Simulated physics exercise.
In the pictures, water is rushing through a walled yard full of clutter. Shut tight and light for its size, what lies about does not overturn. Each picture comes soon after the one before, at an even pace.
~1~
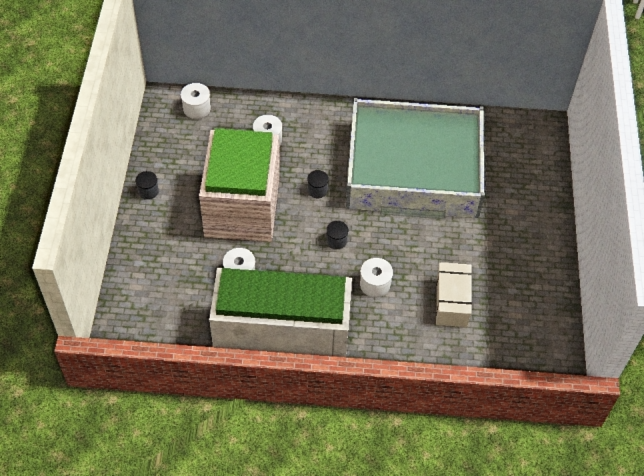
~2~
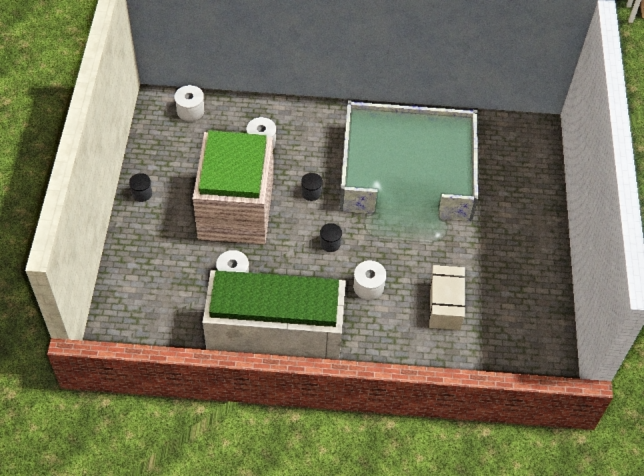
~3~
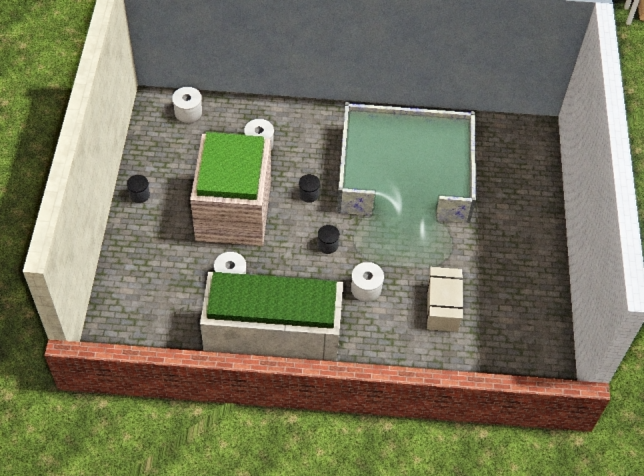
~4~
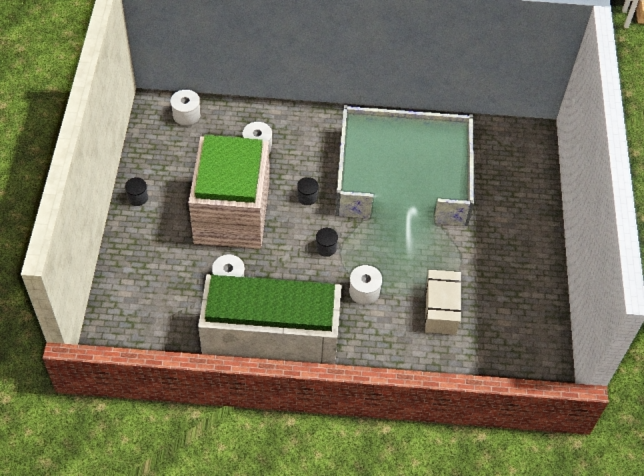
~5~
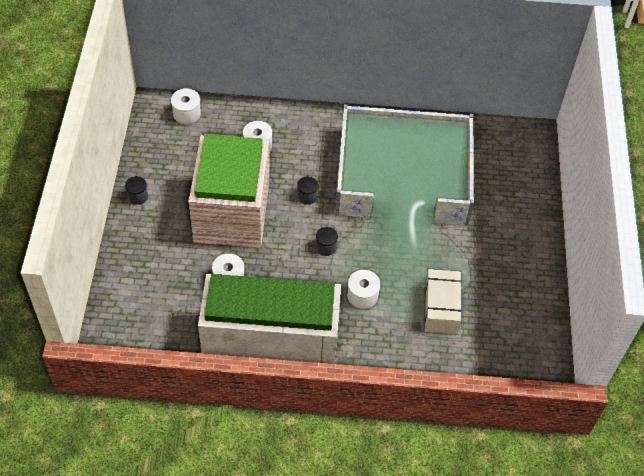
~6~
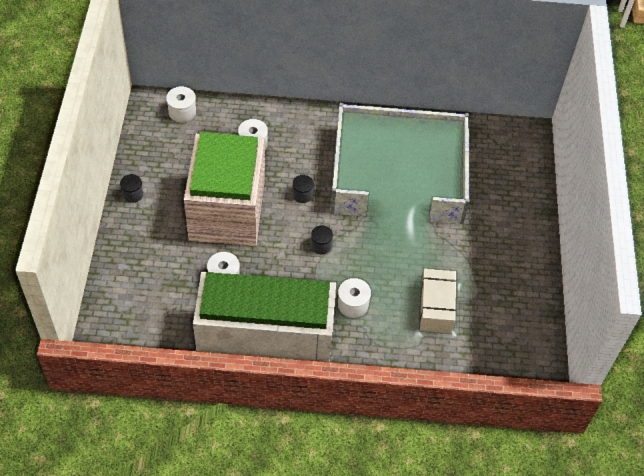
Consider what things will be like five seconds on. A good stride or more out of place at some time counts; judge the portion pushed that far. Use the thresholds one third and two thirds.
I'd put it between one third and two thirds.
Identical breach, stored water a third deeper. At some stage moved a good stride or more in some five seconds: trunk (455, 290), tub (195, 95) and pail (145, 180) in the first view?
Object 1: Passed the mark. Object 2: Stayed below the mark. Object 3: Stayed below the mark.
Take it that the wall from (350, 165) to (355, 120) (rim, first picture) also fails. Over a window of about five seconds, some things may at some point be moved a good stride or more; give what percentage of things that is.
Around 50 per cent.
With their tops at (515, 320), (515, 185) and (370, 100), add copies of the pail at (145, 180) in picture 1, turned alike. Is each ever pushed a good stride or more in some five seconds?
Copy one: Slides well clear; copy two: Barely shifts; copy three: Barely shifts.
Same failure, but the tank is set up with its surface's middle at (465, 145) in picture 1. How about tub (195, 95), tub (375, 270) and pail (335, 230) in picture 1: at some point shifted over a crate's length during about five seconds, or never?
In turn: Under that mark, beyond that mark, under that mark.
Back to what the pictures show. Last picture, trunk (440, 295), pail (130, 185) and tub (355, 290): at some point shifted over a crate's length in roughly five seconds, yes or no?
Successively: Moved a long way, never went far, moved a long way.
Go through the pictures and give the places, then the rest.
The first picture shows a tub at (377, 272) rests on the ground; a trunk at (455, 288), on the bottom; 0 of 8 have shifted.
The second picture shows a tub at (370, 274) rests on the ground; a trunk at (449, 290), on the bottom; 0 of 8 have shifted.
The third picture shows a tub at (368, 276), on the bottom; a trunk at (446, 292), on the bottom; 0 of 8 have shifted.
The fourth picture shows a tub at (366, 279), on the bottom; a trunk at (445, 295) rests on the ground; 0 of 8 have shifted.
The fifth picture shows a tub at (364, 283) rests on the ground, close to its start; a trunk at (444, 295) rests on the ground; 1 of 8 have shifted.
The sixth picture shows a tub at (355, 292), on the bottom, close to its start; a trunk at (440, 294) rests on the ground; 1 of 8 have shifted.
A moment on, 1 of 8 are well off their spots; 0 afloat.
Next, 2 of 8 are well off their spots; 1 afloat.
Later, 3 of 8 are well off their spots; 2 afloat.
In the end, 3 of 8 are well off their spots, and 3 have been at some point; 1 afloat.
